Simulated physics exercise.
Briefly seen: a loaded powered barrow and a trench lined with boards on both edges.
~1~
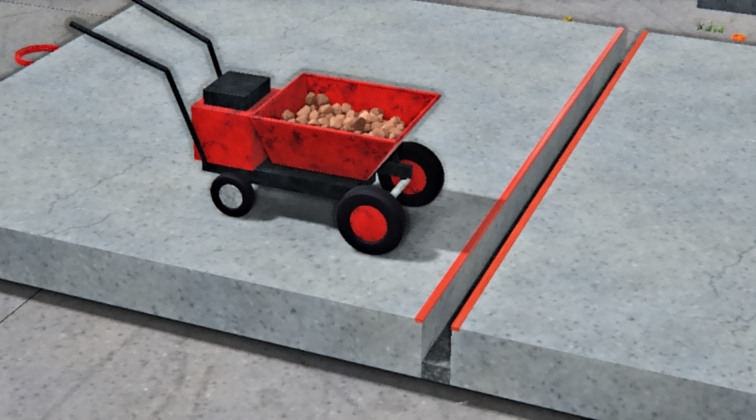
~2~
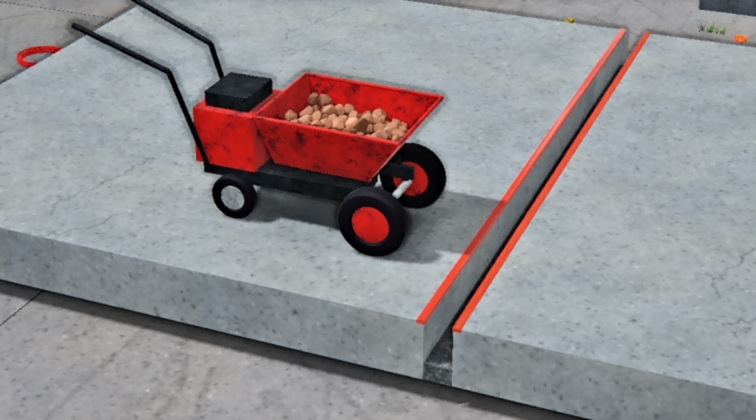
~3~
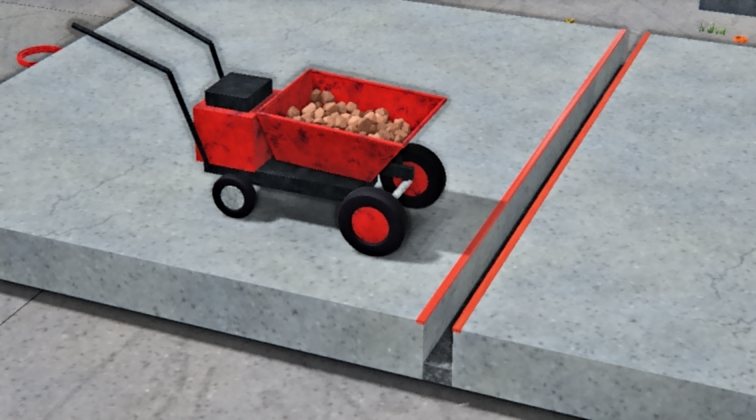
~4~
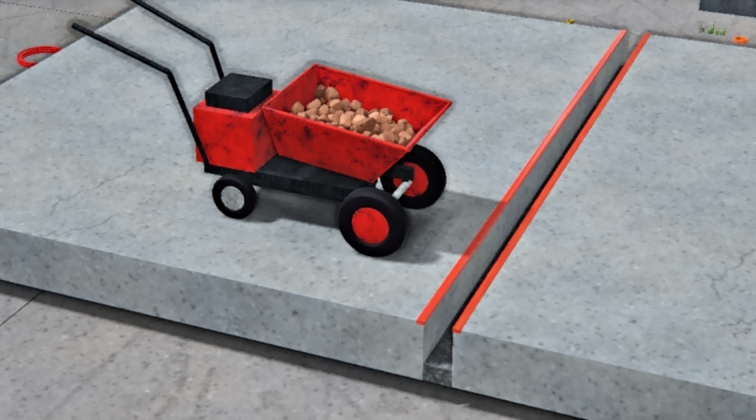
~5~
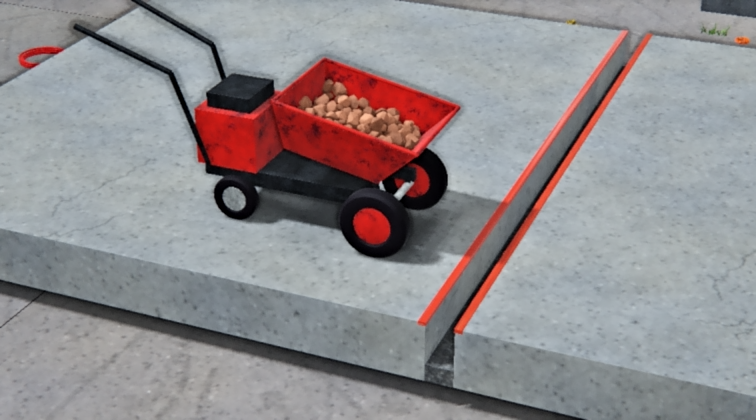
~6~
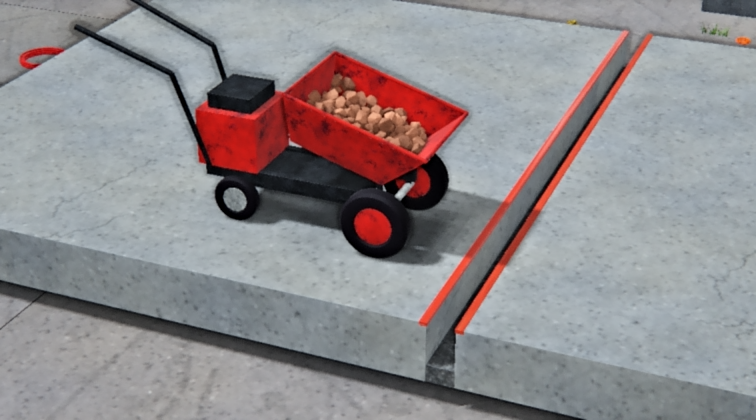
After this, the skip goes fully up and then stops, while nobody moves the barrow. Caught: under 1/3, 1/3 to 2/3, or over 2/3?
The trench is given a third at least and two thirds at most of what is tipped.
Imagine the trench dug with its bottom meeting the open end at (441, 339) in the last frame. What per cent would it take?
The share comes to around 40 percent.
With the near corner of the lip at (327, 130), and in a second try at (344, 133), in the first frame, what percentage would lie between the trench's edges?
You'd see around 30 per cent the first time and around 40 per cent the second.
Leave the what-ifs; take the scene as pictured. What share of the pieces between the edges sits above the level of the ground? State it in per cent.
Roughly 0 percent of them.
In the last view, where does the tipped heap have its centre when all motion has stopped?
About (510, 251).
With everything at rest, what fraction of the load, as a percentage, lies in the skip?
Some 0 in a hundred.
Soon after the last picture, skip tipped steeply; all in the skip.
A little later, skip tipped right over; most in the skip; a small part in or heaped over the trench; a small part beyond it.
Later still, skip tipped right over; a small part in the skip; about a third in or heaped over the trench; about half beyond it.
At rest, skip tipped right over; about half in or heaped over the trench; about half beyond it.
